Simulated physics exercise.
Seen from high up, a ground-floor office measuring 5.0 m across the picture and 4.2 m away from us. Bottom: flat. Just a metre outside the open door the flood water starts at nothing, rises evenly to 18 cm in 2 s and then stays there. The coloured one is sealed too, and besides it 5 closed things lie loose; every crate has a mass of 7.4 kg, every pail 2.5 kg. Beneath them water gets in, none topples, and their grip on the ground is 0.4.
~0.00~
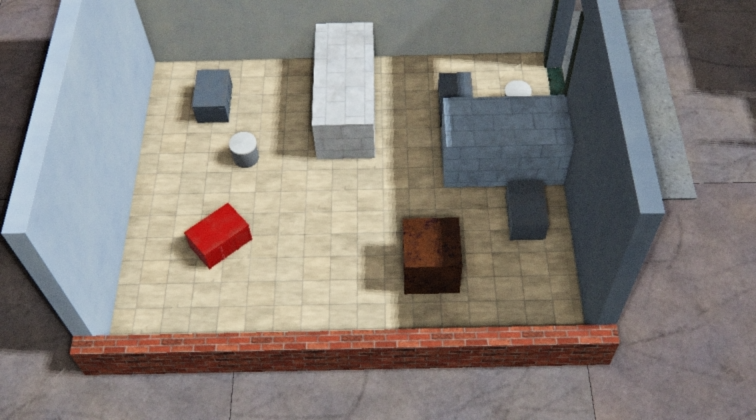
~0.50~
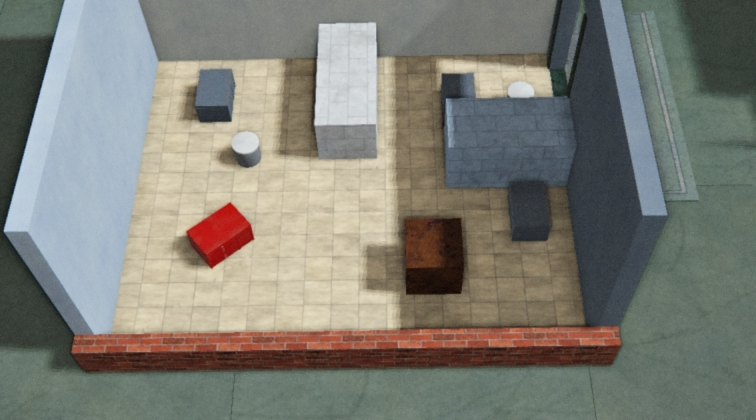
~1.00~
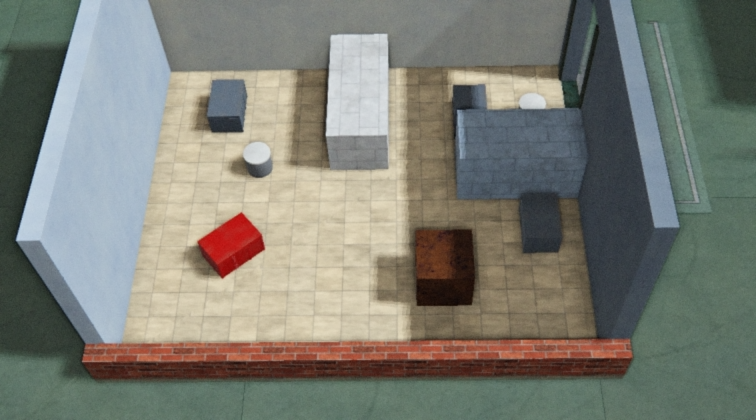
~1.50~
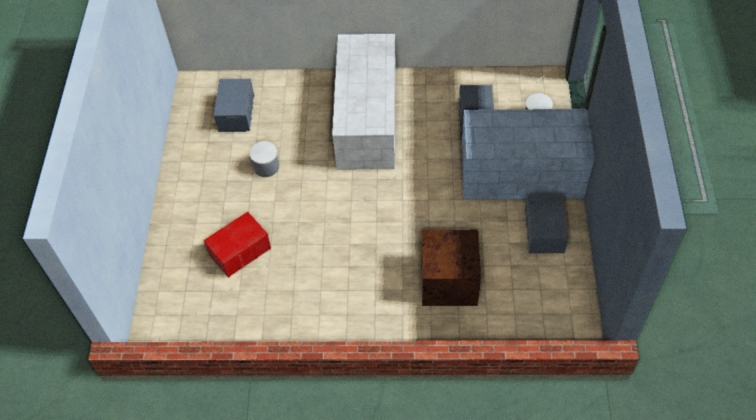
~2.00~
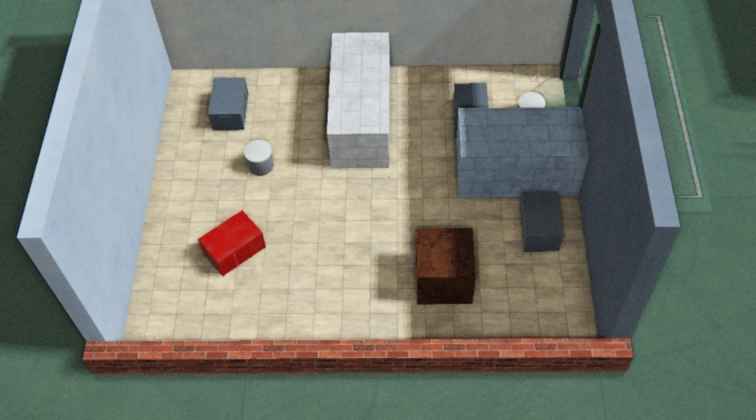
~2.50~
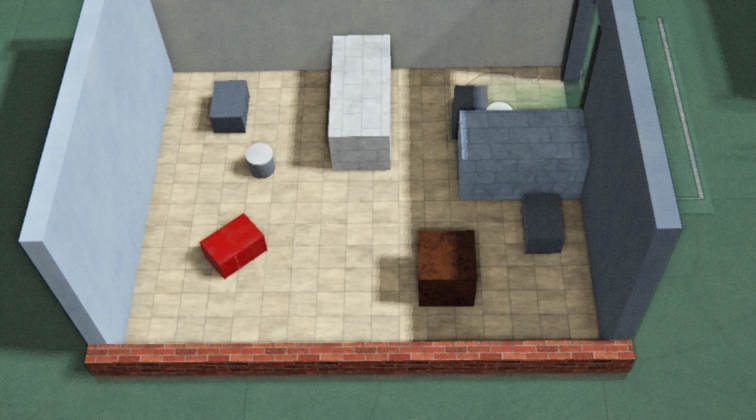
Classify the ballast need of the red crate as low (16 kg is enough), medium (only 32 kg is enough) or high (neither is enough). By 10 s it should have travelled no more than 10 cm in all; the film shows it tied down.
Low.
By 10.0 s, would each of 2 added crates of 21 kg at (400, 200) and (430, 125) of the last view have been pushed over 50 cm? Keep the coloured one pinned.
Those two come out over the line and over the line, in that order.
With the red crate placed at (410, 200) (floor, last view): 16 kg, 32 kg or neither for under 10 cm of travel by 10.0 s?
So neither weight works.
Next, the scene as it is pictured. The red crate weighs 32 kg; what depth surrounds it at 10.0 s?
2 cm, roughly.
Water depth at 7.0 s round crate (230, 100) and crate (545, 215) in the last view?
First about 1 cm, second about 2 cm.
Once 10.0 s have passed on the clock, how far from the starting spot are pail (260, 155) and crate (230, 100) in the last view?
Respectively 0 and 0 centimetres.
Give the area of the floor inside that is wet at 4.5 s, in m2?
Around 5.0 m2 of it.
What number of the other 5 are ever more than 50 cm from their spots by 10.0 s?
By my count, 2.
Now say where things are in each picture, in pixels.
In the first picture, the red crate at (216, 228), on the bottom; water covers 0.0 m2; 0 of 6 have shifted.
In the second picture, the red crate at (218, 228), on the bottom; water covers 0.0 m2; 0 of 6 have shifted.
In the third picture, the red crate at (230, 238), on the bottom; 0.0 m2 under water; 0 of 6 have shifted.
In the fourth picture, the red crate at (236, 237), on the bottom; water covers 0.0 m2; 0 of 6 have shifted.
In the fifth picture, the red crate at (230, 236) rests on the ground; 0.4 m2 under water; 0 of 6 have shifted.
In the sixth picture, the red crate at (232, 239) rests on the ground; 1.2 m2 under water; 1 of 6 have shifted.
After 3.5 s the red crate would be 0 cm from its start with 16 kg and 0 cm from its start with 32 kg; 0 cm of water round it then.
After 4.5 s the red crate would be 0 cm from its start with 16 kg and 0 cm from its start with 32 kg; 0 cm of water round it then.
After 7.0 s the red crate would be 0 cm from its start with 16 kg and 0 cm from its start with 32 kg; 0 cm of water round it then.
After 10.0 s the red crate would be 0 cm from its start with 16 kg and 0 cm from its start with 32 kg; 2 cm of water round it then.
